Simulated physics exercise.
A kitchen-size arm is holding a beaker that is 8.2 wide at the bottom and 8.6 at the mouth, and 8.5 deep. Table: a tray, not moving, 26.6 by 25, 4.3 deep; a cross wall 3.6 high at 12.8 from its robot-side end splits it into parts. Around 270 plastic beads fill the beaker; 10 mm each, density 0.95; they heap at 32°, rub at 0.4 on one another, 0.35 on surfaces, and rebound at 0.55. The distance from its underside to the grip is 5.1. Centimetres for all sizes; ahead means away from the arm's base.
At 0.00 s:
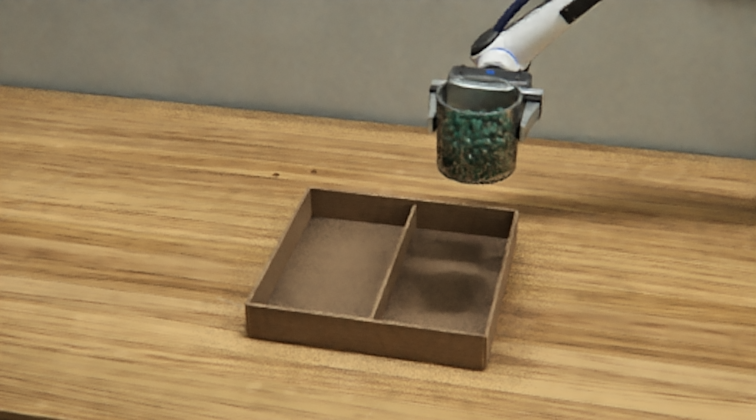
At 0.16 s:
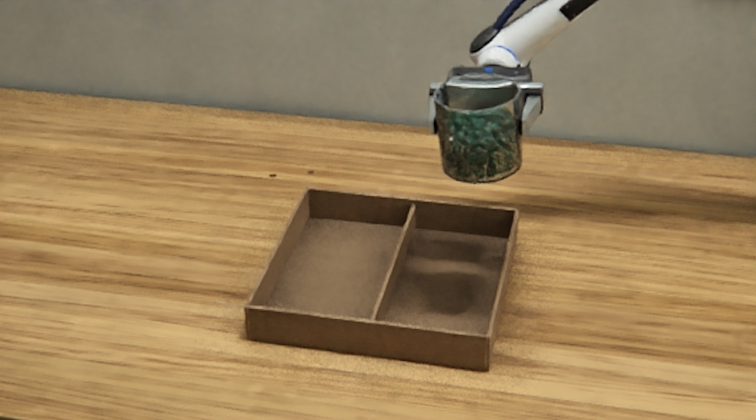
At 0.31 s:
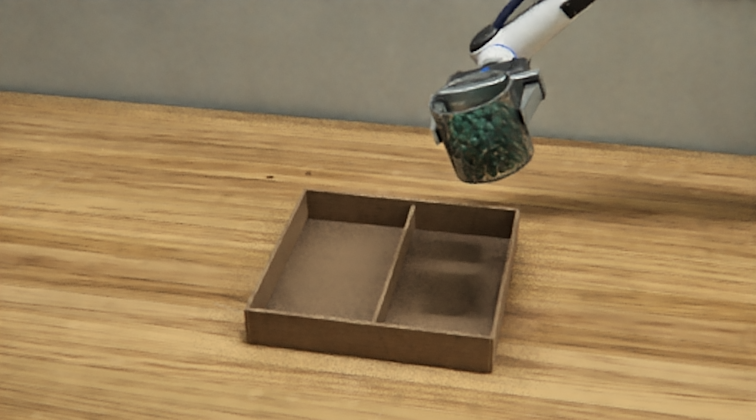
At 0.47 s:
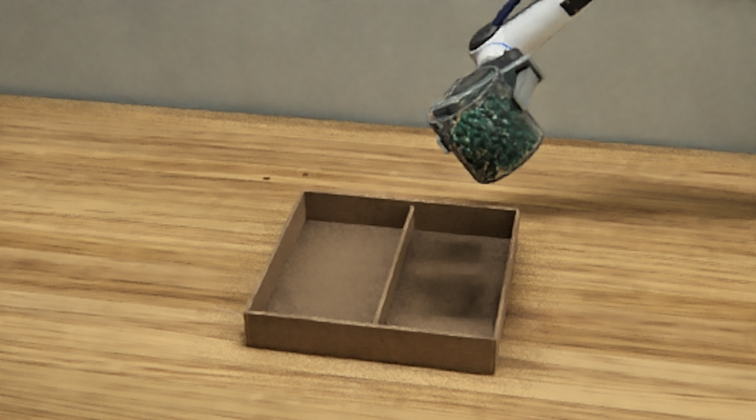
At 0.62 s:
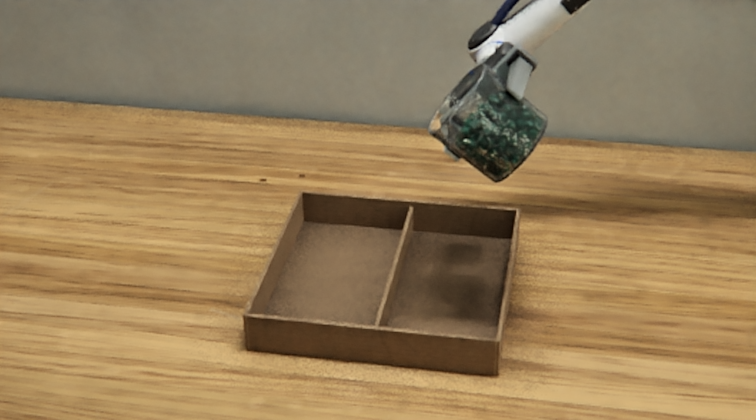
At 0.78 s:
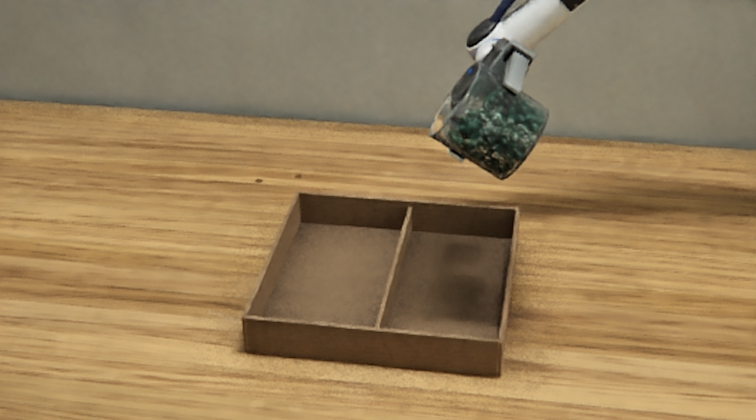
The footage shows a robotic arm holding a clear beaker of green beads above a divided brown tray on a wooden table, gradually tilting the beaker well over to the left while the beads stay inside and the tray remains empty.
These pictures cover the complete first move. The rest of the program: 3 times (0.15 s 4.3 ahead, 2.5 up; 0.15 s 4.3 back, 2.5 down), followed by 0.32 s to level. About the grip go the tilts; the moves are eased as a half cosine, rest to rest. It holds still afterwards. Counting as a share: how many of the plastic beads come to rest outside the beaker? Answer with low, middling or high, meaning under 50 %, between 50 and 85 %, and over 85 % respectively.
Low.
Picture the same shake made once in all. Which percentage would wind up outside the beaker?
Estimate: Around 15 %.
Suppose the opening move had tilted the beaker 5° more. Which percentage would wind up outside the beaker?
In that case roughly 50 per cent.
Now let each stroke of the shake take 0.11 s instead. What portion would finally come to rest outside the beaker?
Then roughly 70 percent.
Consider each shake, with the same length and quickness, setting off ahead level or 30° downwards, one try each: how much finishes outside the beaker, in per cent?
Near 20 and 5 percent respectively.
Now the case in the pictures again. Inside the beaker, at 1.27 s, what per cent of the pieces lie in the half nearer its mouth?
Mouth half share: Roughly 50 %.
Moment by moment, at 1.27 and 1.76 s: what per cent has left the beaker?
Estimates in order: Close to 15, close to 35.
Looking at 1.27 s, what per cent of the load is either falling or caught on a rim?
Roughly 1 percent.
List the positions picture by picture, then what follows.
The first frame shows the beaker middle at (478, 131), level; upper third of the load around (477, 129), from x 445 to 510, top at y 110; 272 in the beaker.
The second frame shows the beaker middle at (480, 130), tilted 5° forward; upper third of the load around (482, 129), from x 445 to 515, top at y 110.
The third frame shows the beaker middle at (483, 129), tilted 20° forward; upper third of the load around (495, 126), from x 450 to 525, top at y 105.
The fourth frame shows the beaker middle at (487, 127), tilted 37° forward; upper third of the load around (504, 121), from x 455 to 535, top at y 100.
The fifth frame shows the beaker middle at (490, 125), tilted 52° forward; upper third of the load around (506, 117), from x 460 to 535, top at y 100.
The sixth frame shows the beaker middle at (491, 123), tilted 57° forward; upper third of the load around (511, 114), from x 455 to 540, top at y 95; 272 in the beaker.
After 1.27 s, tilted 57° forward, highest piece 26 above the table; 234 in the beaker, 24 in the far-side part, 12 in the robot-side part, 2 in flight or on a rim.
After 1.76 s, tilted 49° forward, highest piece 23 above the table; 177 in the beaker, 47 in the far-side part, 39 in the robot-side part, 2 on the table or floor, 7 in flight or on a rim.
After 2.20 s, level, highest piece 24 above the table; 176 in the beaker, 47 in the far-side part, 46 in the robot-side part, 3 on the table or floor.
After 3.25 s, level, highest piece 24 above the table; 176 in the beaker, 47 in the far-side part, 46 in the robot-side part, 3 on the table or floor.
In the end, 176 in the beaker, 47 in the far-side part, 46 in the robot-side part, 3 on the table or floor. That is 35 % outside the beaker.
